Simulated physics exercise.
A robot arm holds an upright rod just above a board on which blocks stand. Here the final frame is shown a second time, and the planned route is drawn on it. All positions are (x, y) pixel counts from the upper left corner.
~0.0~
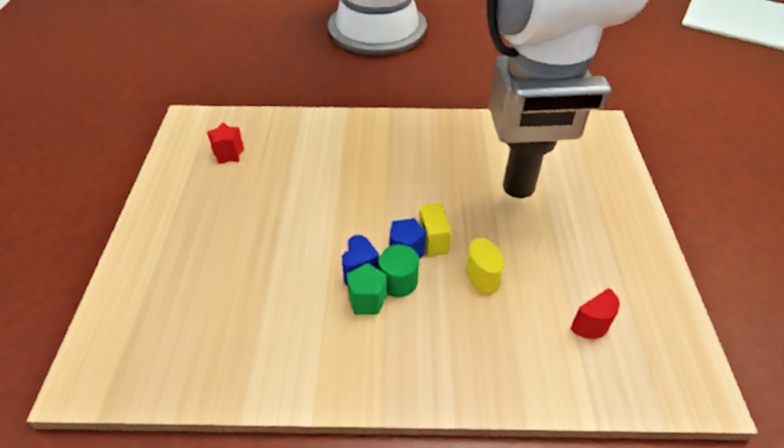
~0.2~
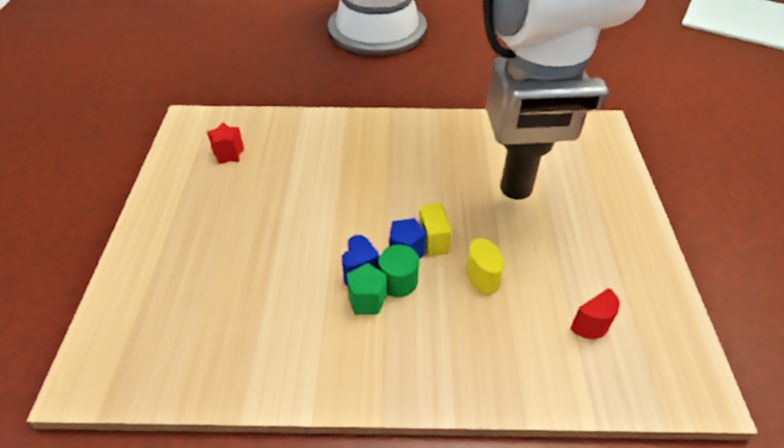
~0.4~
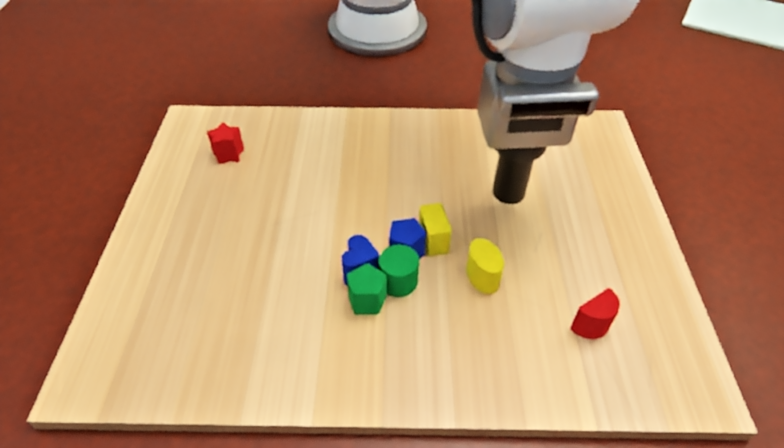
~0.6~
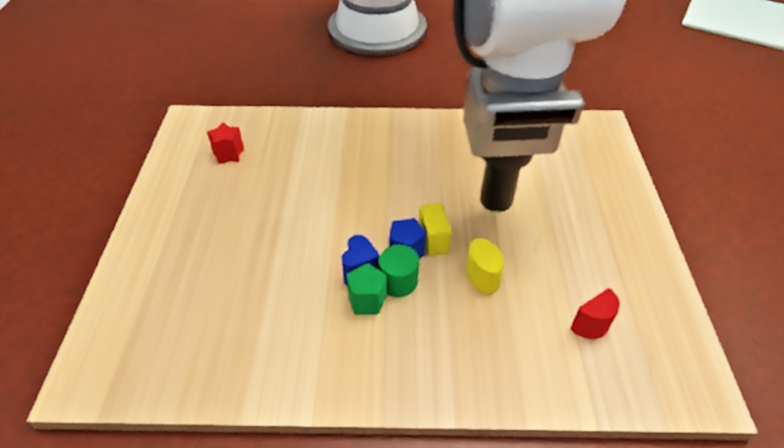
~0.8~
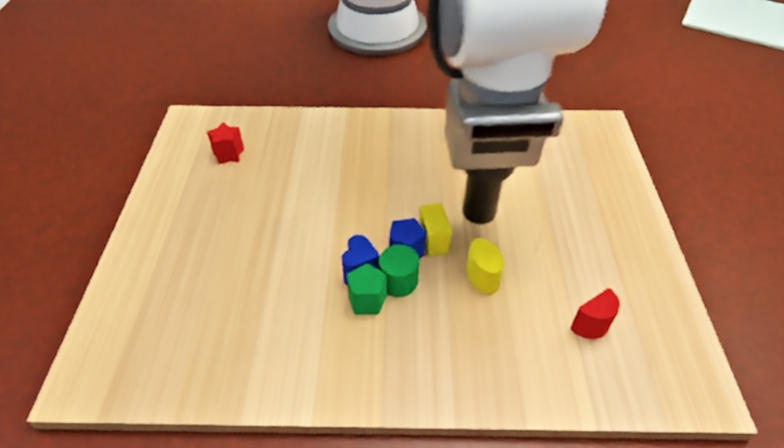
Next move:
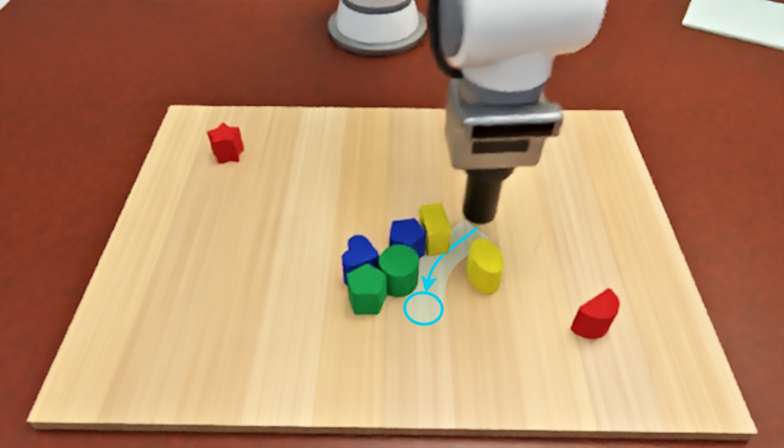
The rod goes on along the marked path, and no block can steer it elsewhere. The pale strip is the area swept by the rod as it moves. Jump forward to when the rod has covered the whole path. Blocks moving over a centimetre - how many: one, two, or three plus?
Shifted over 1 cm: Three or more.
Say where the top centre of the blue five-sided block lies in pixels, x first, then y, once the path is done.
It comes to (377, 231).
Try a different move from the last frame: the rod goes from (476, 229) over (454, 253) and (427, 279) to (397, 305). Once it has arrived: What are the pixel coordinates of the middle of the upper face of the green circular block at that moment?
So, by the moment the path ends, you'll find the top centre of the green circular block at (358, 277).
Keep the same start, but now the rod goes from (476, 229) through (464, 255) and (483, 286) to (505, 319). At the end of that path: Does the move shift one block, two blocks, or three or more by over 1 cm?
The push will move one block.
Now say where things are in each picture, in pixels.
The first picture shows tip of the rod (519, 188), middles of tops, green five-sided block (366, 279), green circular block (399, 260), blue five-sided block (407, 230), yellow rectangular block (435, 218).
The second picture shows rod (516, 189), nothing pushed.
The third picture shows rod (509, 193), nothing pushed.
The fourth picture shows rod (496, 201), nothing pushed.
The fifth picture shows rod (479, 213), green five-sided block (366, 279), green circular block (399, 260), blue five-sided block (407, 230), yellow rectangular block (435, 218).
The line goes from (476, 229) by way of (450, 249) and (430, 274) to (423, 308).
On the path given first. One third of the way, rod (452, 233); green circular block (397, 262); blue five-sided block (395, 232), turned 25° clockwise; yellow rectangular block (423, 225).
Two thirds of the way, rod (431, 259); green five-sided block (364, 282); green circular block (395, 263); blue five-sided block (377, 231), turned 45° clockwise; yellow rectangular block (407, 232), turned 30° clockwise.
At the end, rod (425, 293); green five-sided block (351, 287), turned 15° clockwise; green circular block (387, 273); blue five-sided block (377, 231), turned 45° clockwise; yellow rectangular block (407, 232), turned 30° clockwise.
